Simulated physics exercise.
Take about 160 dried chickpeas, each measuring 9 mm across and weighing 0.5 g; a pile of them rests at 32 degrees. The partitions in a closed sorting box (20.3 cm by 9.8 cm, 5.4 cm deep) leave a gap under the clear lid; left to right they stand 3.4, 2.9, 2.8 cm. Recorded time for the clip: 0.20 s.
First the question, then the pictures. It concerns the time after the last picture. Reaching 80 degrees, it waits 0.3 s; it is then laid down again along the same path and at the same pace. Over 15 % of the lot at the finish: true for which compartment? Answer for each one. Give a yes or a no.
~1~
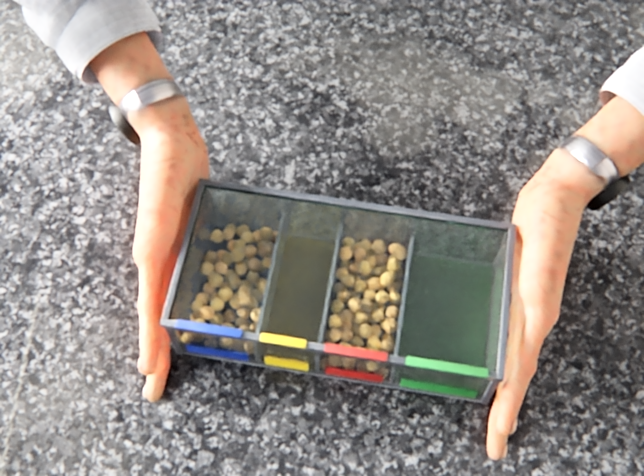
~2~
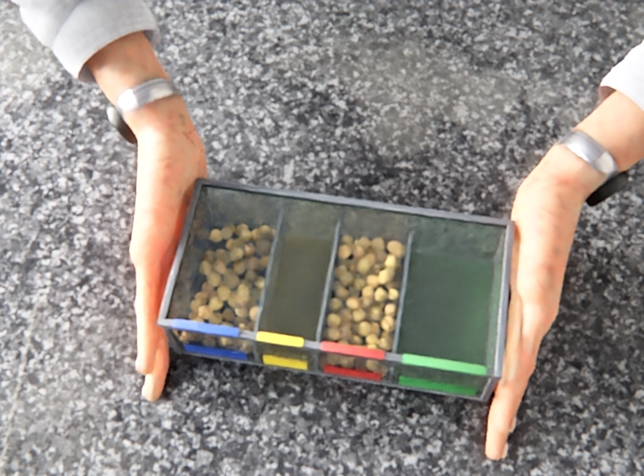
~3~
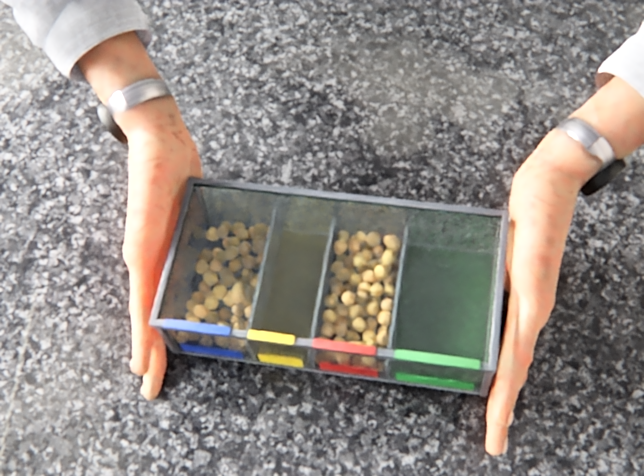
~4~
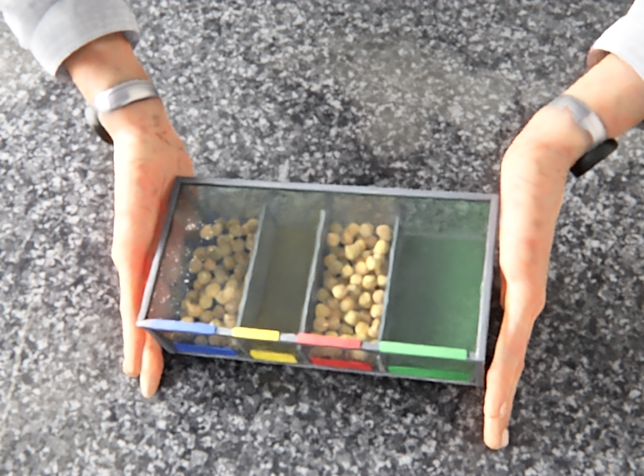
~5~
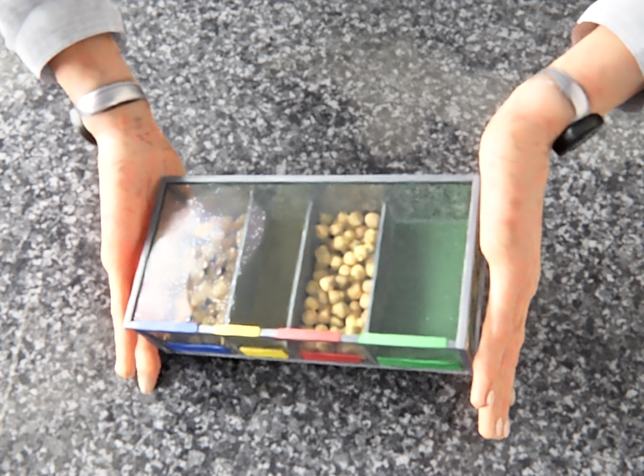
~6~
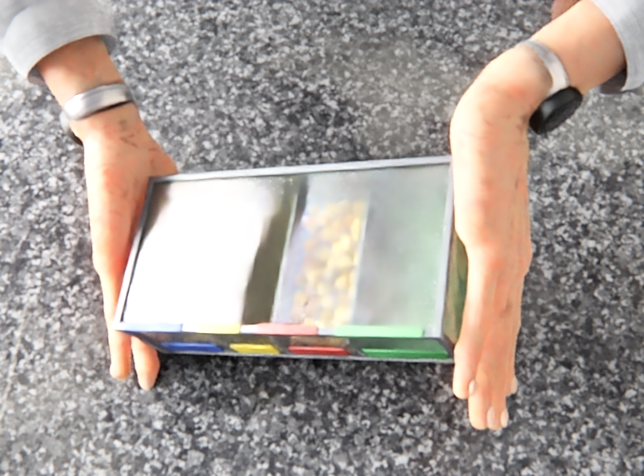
Red - yes; blue - yes; green - no; yellow - no.
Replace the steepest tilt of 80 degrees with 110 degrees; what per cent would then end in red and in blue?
Red 0 %, blue 90 %.
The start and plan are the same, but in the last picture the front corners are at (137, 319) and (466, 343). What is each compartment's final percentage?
Red = 50 %; blue = 50 %; green = 0 %; yellow = 0 %.
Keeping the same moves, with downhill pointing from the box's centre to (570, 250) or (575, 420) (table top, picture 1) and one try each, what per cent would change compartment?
The share comes to about 40 in a hundred, then about 40 in a hundred.
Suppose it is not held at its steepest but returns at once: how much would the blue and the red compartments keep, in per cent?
Final amounts would be blue 65% and red 30%.
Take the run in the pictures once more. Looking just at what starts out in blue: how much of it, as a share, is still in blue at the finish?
Around 100 percent stays put.
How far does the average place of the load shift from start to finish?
2.5 cm or thereabouts.
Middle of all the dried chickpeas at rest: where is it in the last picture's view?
Somewhere around (228, 300) in the final frame.
Then, 0.59 s after the last picture, tilt 80 degrees; red 35 %, blue 60 %, yellow 5 %.
Then, 0.97 s after the last picture, tilt 44 degrees; red 30 %, blue 65 %.
Then, 1.45 s after the last picture, tilt 0 degrees; red 30 %, blue 65 %.
In the end, red 30 %, blue 65 %, green 0 %, yellow 0 %.
